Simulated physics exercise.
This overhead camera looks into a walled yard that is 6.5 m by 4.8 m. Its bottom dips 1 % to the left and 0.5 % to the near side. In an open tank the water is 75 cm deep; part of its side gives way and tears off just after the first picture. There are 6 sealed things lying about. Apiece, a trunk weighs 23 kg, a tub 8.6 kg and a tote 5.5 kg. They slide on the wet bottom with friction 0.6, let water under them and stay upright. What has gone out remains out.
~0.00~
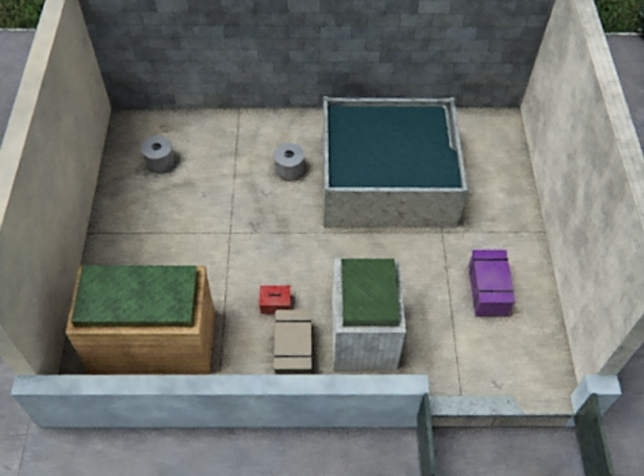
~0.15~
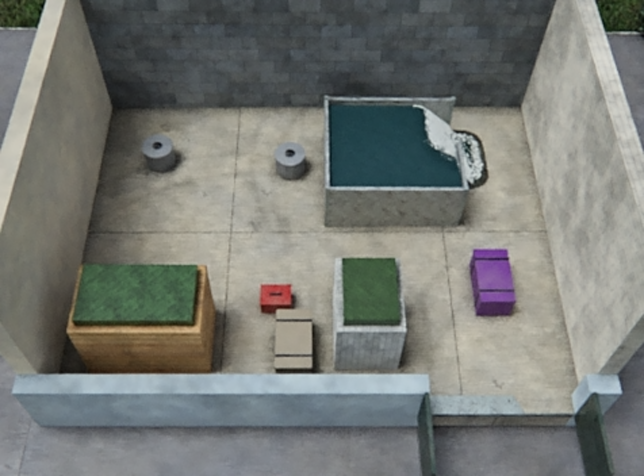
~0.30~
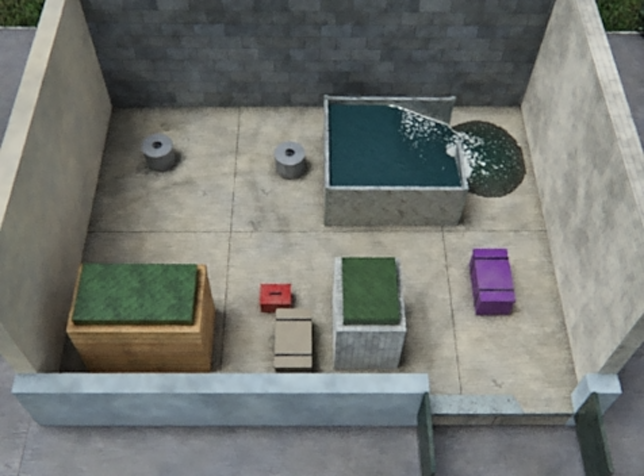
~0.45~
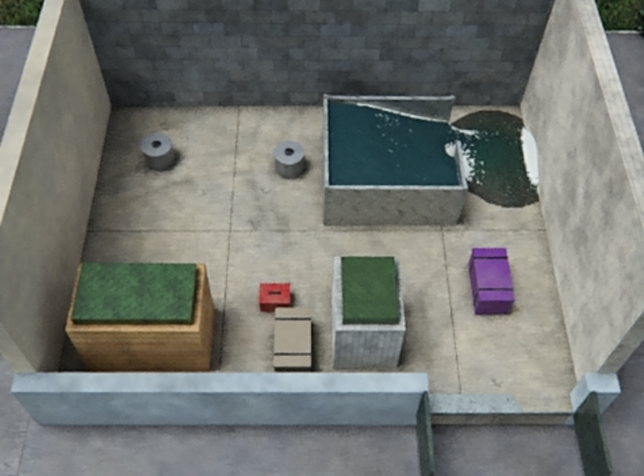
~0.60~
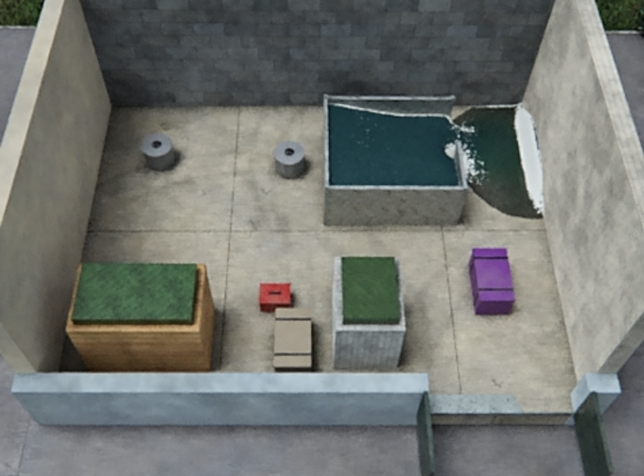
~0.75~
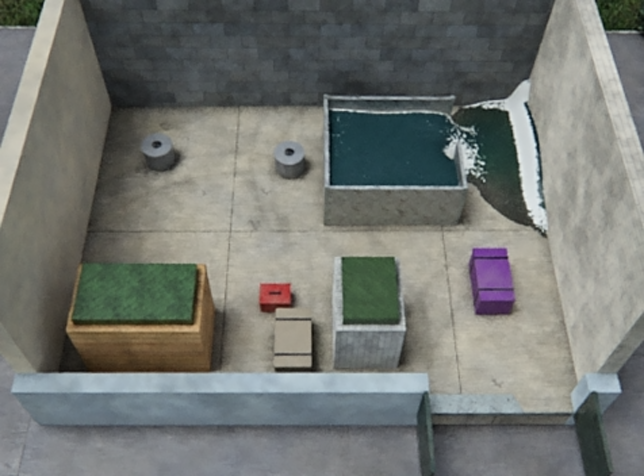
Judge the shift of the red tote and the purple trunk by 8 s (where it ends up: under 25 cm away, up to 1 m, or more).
Final positions: The red tote stays near its start, the purple trunk lands far from its start.
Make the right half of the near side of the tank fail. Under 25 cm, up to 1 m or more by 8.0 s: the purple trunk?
In that case the purple trunk ends far away.
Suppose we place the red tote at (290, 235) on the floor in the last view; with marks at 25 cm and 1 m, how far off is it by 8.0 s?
By that time it keeps its spot.
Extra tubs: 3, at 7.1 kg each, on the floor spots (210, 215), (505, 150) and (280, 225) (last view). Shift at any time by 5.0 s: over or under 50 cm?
In order: Below it, above it, below it.
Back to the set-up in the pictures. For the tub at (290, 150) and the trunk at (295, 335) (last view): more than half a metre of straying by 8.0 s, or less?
In sequence - stayed below the line; stayed below the line.
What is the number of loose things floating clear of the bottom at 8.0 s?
I count 1.
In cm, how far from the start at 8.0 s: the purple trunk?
Distance: Near 150 cm.
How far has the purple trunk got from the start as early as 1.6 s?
It has shifted about 0 cm.
After 1.6 s the red tote is near (275, 293), 0.0 m from its start, aground; the purple trunk is near (494, 273), 0.0 m from its start, aground; 0 of 6 are out; 0 afloat.
After 3.6 s the red tote is near (275, 293), 0.0 m from its start, aground; the purple trunk is near (418, 338), 1.4 m from its start, aground; 0 of 6 are out; 0 afloat.
After 5.6 s the red tote is near (275, 293), 0.0 m from its start, aground; the purple trunk is near (418, 350), 1.5 m from its start, aground; 0 of 6 are out; 0 afloat.
After 8.0 s the red tote is near (277, 293), 0.0 m from its start, aground; the purple trunk is near (420, 349), 1.5 m from its start, aground; 0 of 6 are out; 1 afloat.
